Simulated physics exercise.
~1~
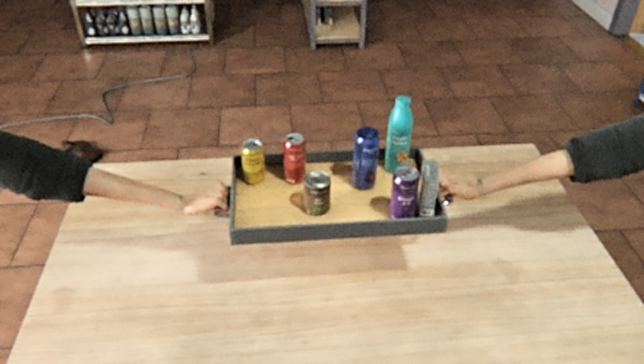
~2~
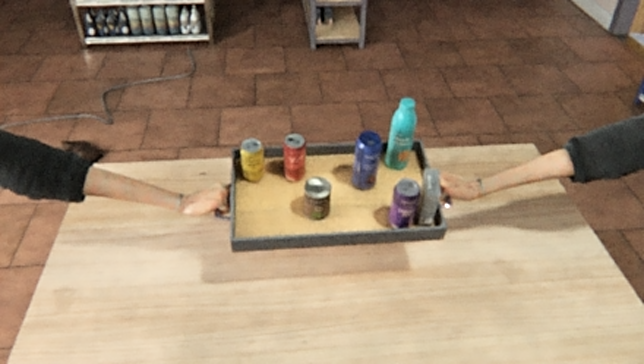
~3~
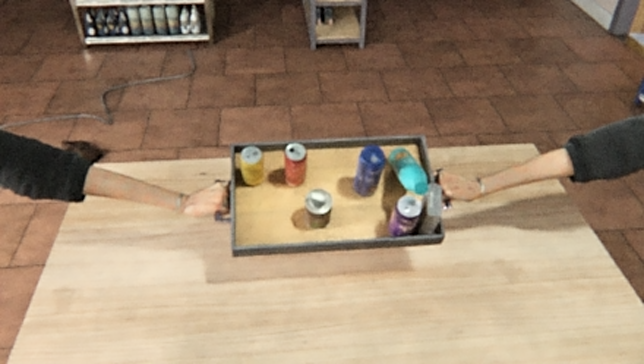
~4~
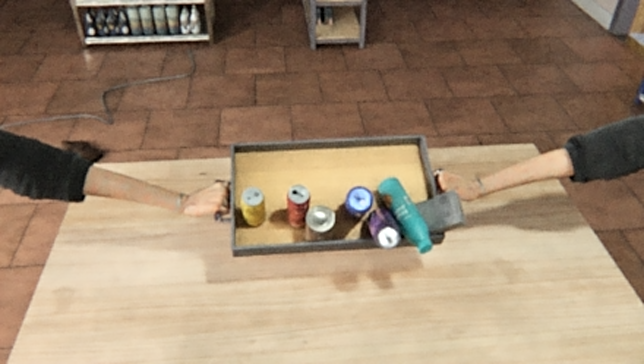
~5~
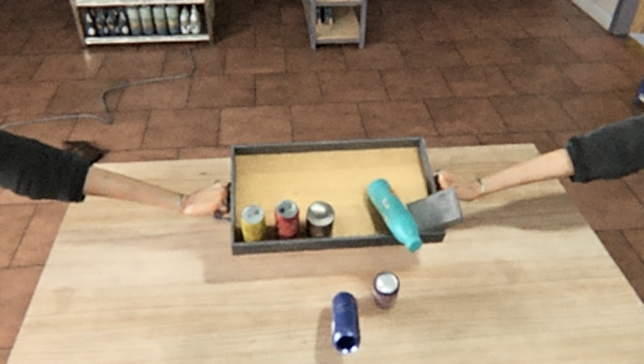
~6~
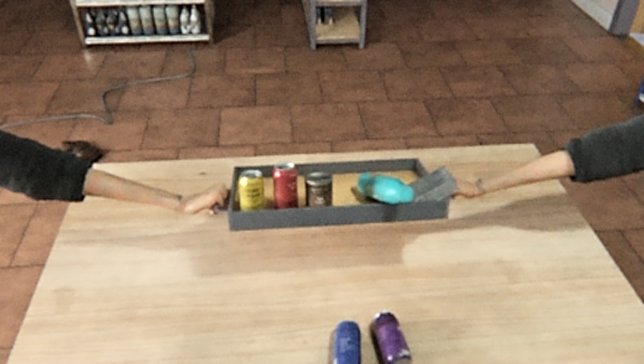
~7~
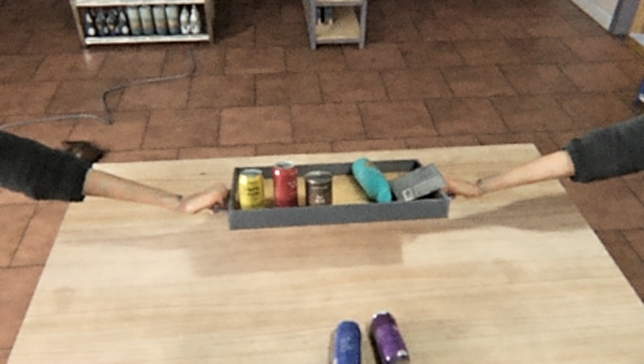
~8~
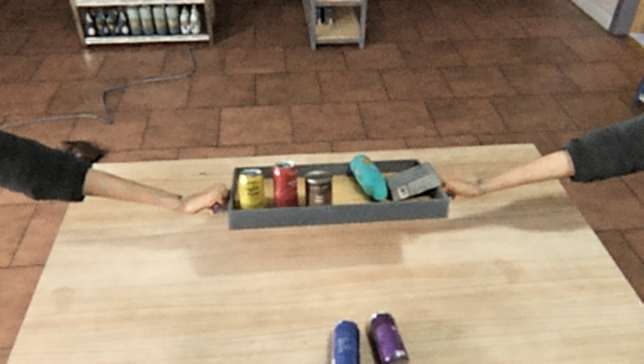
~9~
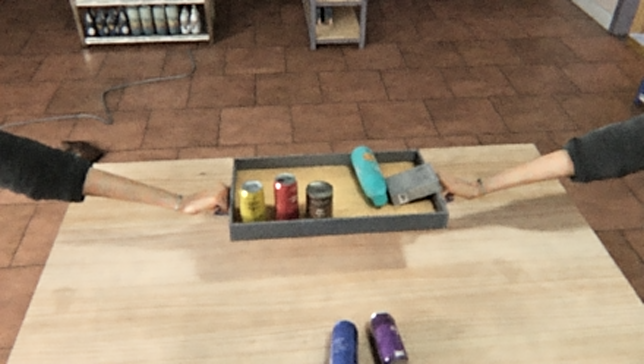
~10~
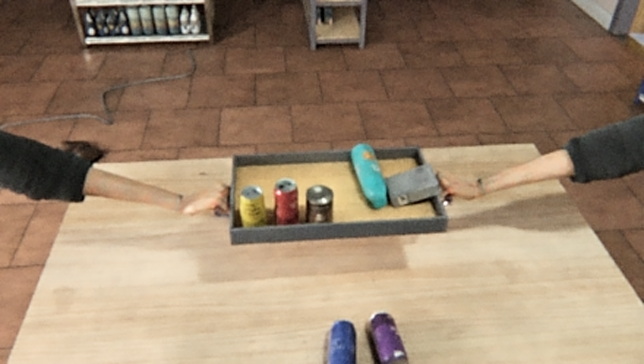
The footage shows two hands tilting a loaded tray toward the viewer above a wooden table, so the cans slide, the turquoise bottle topples and the blue and purple cans drop off. The tray tips back and levels, holding three standing cans, the fallen bottle and a grey packet.
